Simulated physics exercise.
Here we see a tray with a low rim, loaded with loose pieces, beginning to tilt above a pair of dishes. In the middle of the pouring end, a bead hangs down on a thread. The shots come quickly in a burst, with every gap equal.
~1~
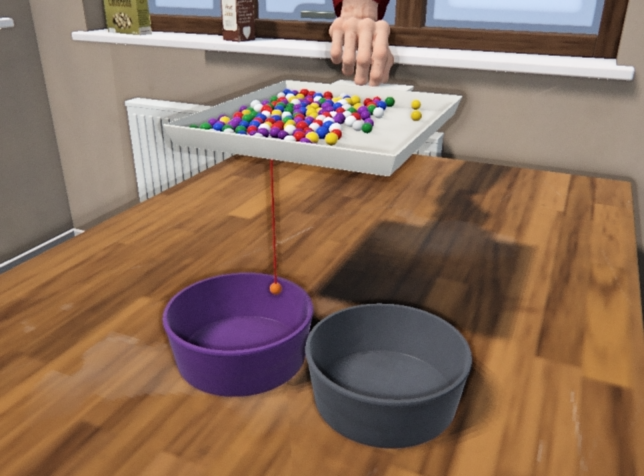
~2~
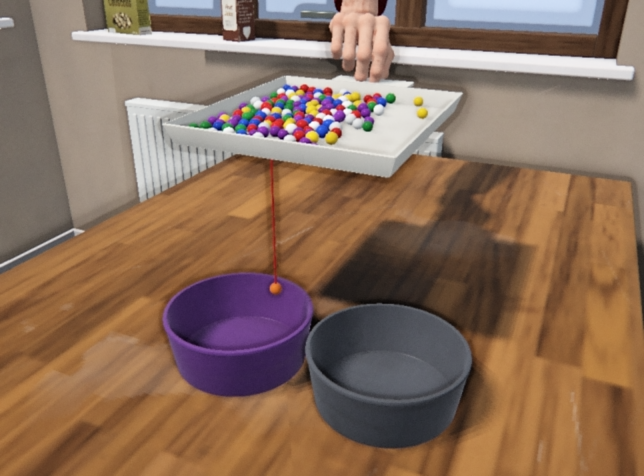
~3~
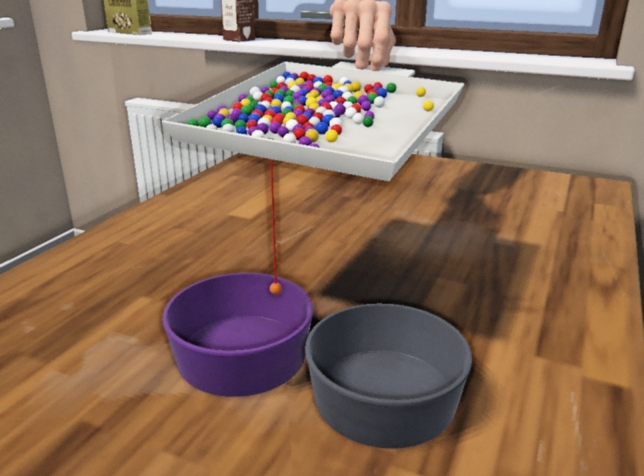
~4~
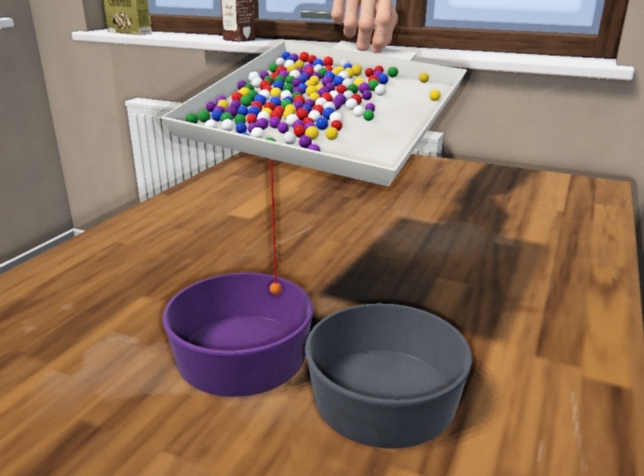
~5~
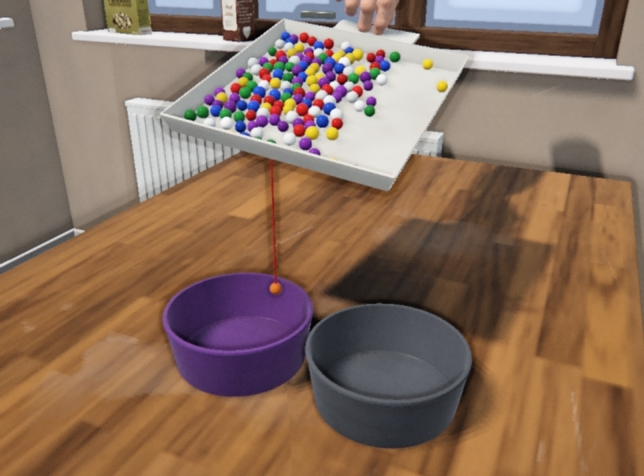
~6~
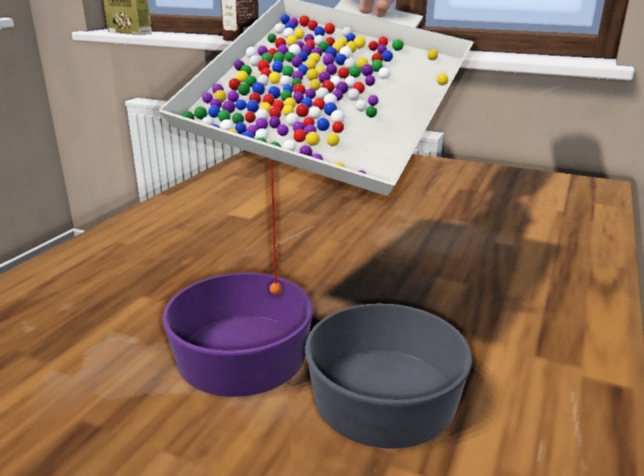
Tray of colourful plastic beads being raised at the back by a hand, tilting steadily above purple and grey dishes, beads shifting.
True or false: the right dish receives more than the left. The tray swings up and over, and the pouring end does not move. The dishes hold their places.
True.
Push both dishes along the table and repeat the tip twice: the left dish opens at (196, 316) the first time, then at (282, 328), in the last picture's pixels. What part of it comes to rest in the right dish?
Approximately 90 percent, followed by approximately 40 percent.
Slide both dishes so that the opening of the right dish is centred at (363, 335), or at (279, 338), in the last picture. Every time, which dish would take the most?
For the first place, the dish on the right side; for the second, the dish on the right side.
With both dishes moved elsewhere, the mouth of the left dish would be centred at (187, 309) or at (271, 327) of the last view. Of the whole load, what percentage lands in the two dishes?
The first comes to 80 percent and the second to 80 percent.
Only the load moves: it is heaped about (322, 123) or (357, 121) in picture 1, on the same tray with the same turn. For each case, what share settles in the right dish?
Respectively 90 and 90 per cent.
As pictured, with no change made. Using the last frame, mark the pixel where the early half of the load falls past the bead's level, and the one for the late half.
Close to (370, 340), then close to (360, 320).
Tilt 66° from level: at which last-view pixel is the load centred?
Load centre: Approx. (352, 184).
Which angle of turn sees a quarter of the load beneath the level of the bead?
Close to 70° of tilt at that moment.
Just after the last frame, tray tipped steeply; roughly two thirds on the tray; about a tenth in the right dish; just a few in the left dish; just a few outside both; roughly a quarter in the air.
A moment on, tray tipped past a quarter turn; just a few on the tray; the larger part in the right dish; just a few in the left dish; about a tenth outside both; about a tenth in the air.
Further on, tray tipped past a quarter turn; almost all in the right dish; just a few in the left dish; about a tenth outside both.
When it is over, tray tipped past a quarter turn; almost all in the right dish; just a few in the left dish; about a tenth outside both.
